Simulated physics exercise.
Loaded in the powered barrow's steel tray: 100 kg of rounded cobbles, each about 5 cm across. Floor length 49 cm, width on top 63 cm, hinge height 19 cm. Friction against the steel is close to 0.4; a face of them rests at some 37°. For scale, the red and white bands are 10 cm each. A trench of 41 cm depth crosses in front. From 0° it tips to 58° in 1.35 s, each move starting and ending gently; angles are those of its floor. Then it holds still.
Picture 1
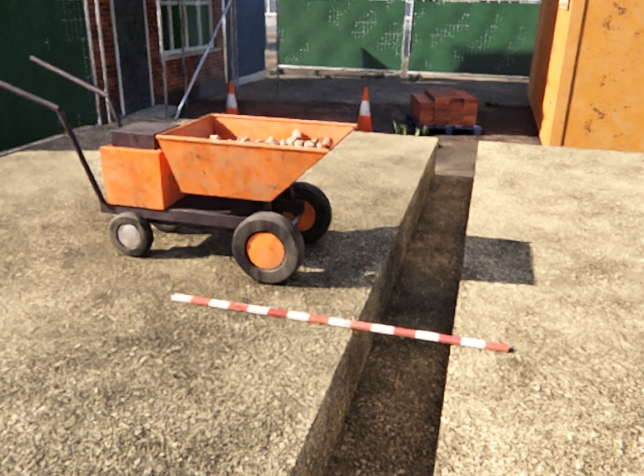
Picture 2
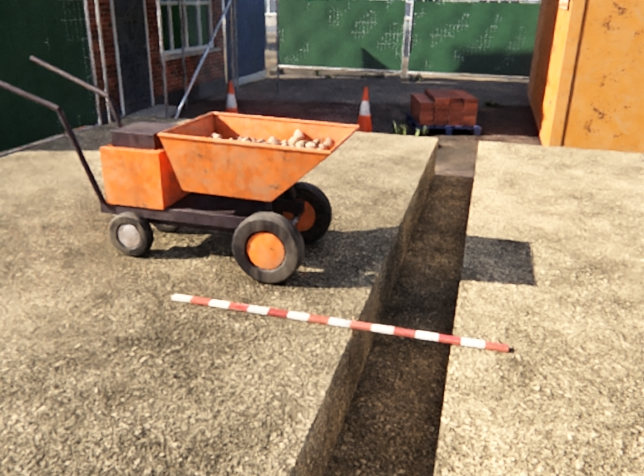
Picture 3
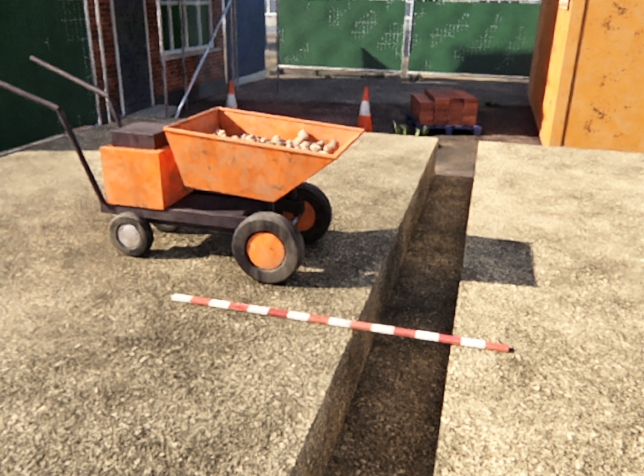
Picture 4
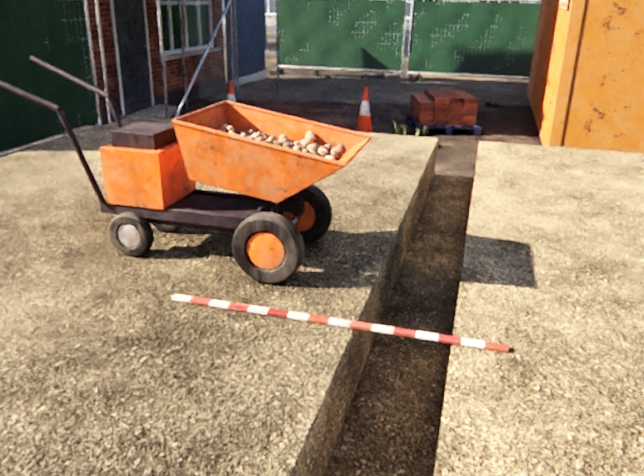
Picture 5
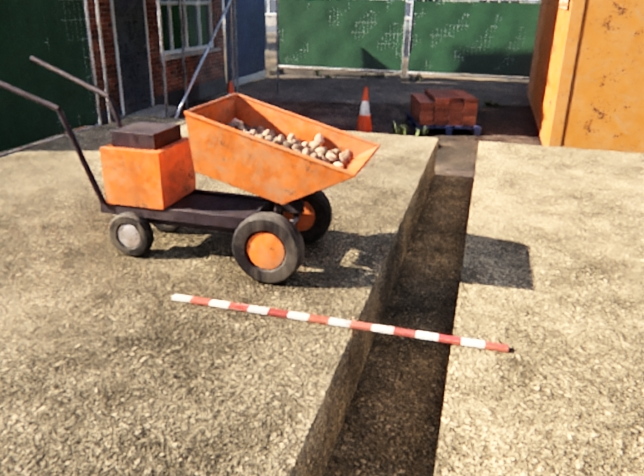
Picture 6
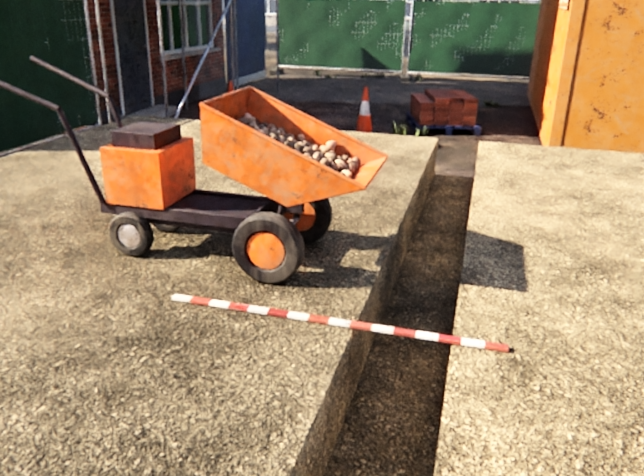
At first, an orange powered barrow loaded with small stones stands left of a narrow trench, its tray level behind a red-and-white banded pole lying across the gap. The tray then begins tilting slowly toward the right, and its rear rises further until the floor slopes clearly down toward the trench.
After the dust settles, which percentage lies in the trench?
Roughly 99 per cent ends in the trench.
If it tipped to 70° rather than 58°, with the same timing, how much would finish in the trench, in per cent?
It would be near 100 per cent.
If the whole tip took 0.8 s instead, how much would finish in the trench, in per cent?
Then about 95 per cent.
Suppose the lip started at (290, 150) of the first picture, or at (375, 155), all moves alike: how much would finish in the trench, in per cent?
Near 100 per cent from the first place, 55 from the second.
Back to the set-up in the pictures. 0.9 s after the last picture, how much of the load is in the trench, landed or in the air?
Some 15 per cent.
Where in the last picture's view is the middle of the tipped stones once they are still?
Their middle is at about (423, 335).
Then, 0.4 s after the last picture the floor is at 49°, 100 % in the tray; the foremost stones are at (373, 217).
Then, 0.9 s after the last picture the floor is at 58°, 86 % in the tray, 14 % in the trench; the foremost stones are at (430, 315).
Then, 1.2 s after the last picture the floor is at 58°, 52 % in the tray, 47 % in the trench, 1 % past the trench; the foremost stones are at (478, 283).
Then, 3.2 s after the last picture the floor is at 58°, 0 % in the tray, 99 % in the trench, 1 % past the trench; the foremost stones are at (505, 285).
